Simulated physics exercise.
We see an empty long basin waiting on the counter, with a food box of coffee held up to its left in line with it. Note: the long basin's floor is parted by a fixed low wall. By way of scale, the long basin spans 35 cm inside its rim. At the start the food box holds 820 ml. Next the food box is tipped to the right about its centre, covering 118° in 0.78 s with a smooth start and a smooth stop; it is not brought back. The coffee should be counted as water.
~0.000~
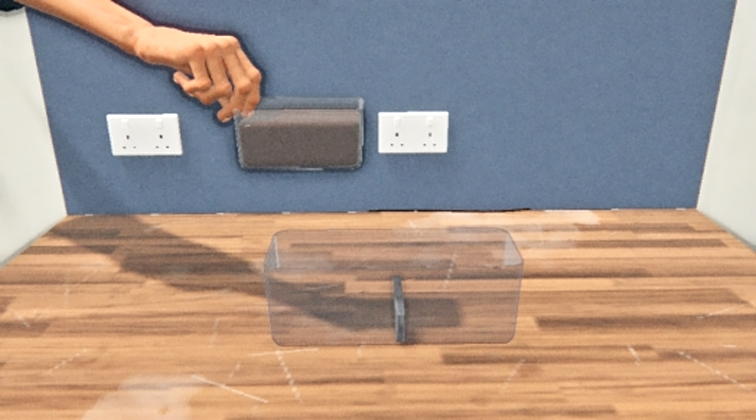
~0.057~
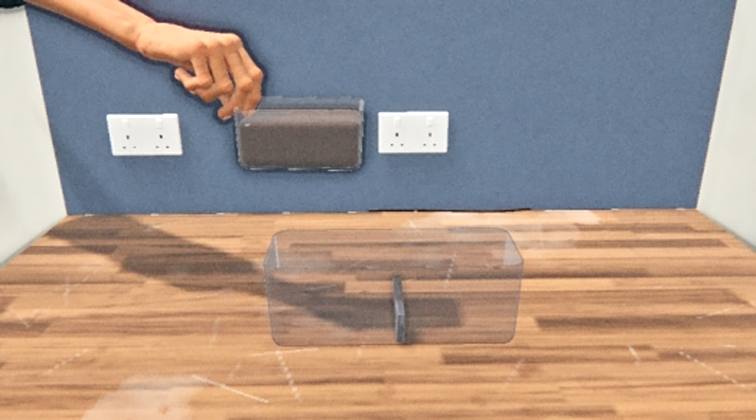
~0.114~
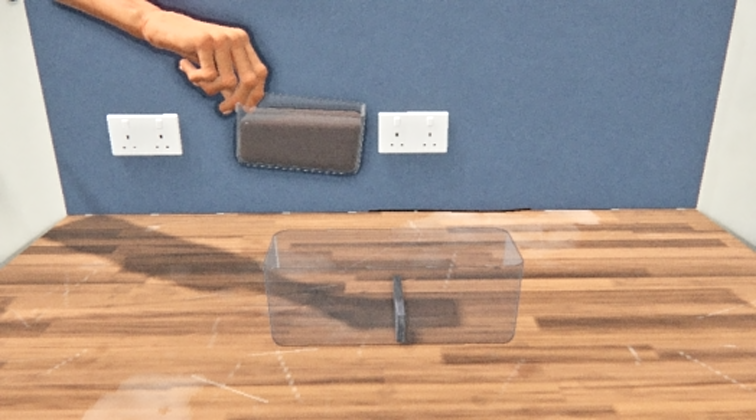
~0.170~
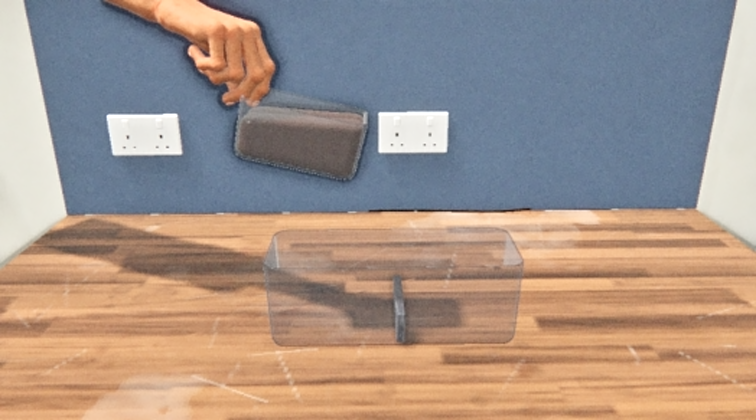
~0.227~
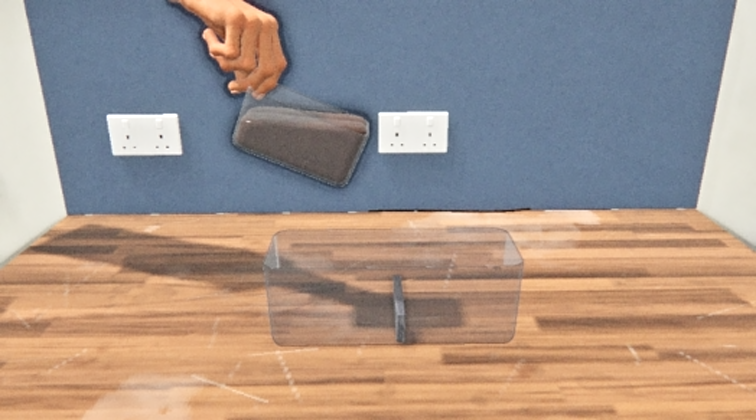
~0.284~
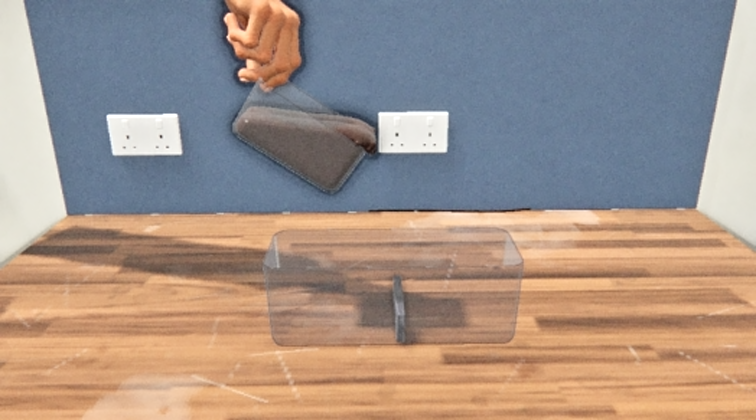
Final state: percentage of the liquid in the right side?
Approximately 56 %.
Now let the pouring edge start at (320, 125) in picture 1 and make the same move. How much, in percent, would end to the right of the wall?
Result then: Approx. 10 %.
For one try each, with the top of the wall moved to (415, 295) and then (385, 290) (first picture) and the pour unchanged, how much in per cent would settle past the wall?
The first gives near 35 per cent and the second near 65 per cent.
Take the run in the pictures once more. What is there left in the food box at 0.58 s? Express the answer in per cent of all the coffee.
Fraction remaining: Approx. 14 per cent.
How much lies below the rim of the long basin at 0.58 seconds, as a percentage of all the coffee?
40 %, roughly.
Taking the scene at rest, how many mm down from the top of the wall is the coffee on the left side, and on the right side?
Measured: Left around 34 mm, right around 22 mm.
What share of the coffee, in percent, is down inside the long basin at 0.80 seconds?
About 86 %.
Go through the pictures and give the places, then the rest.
In the first picture, it leans 0°; its right rim is at (361, 105); the coffee meets the walls at (244, 117) and (360, 116); the long basin's rim runs from (269, 249) to (515, 247); the wall's top is at (399, 295).
In the second picture, it leans 2°; its right rim is at (362, 107); the coffee meets the walls at (244, 116) and (360, 116).
In the third picture, it leans 6°; its right rim is at (364, 112); the coffee meets the walls at (245, 114) and (362, 118).
In the fourth picture, it leans 13°; its right rim is at (366, 120); the coffee meets the walls at (245, 114) and (364, 120).
In the fifth picture, it leans 23°; its right rim is at (367, 130); the coffee meets the walls at (246, 113) and (368, 125); 1 per cent is over the edge.
In the sixth picture, it leans 35°; its right rim is at (366, 143); the coffee meets the walls at (243, 112) and (361, 132); 7 per cent is over the edge.
After 0.58 s the tilt is 100° and 13 per cent is still to pour, 1 is left of the wall and 38 right of it.
After 0.80 s the tilt is 118° and 1 per cent is still to pour, 29 is left of the wall and 57 right of it.
After 1.03 s the tilt is 118° and 0 per cent is still to pour, 35 is left of the wall and 56 right of it.
After 1.28 s the tilt is 118° and 0 per cent is still to pour, 35 is left of the wall and 56 right of it.
In the end 35 per cent lies left of the wall, 56 right of it and 9 outside.
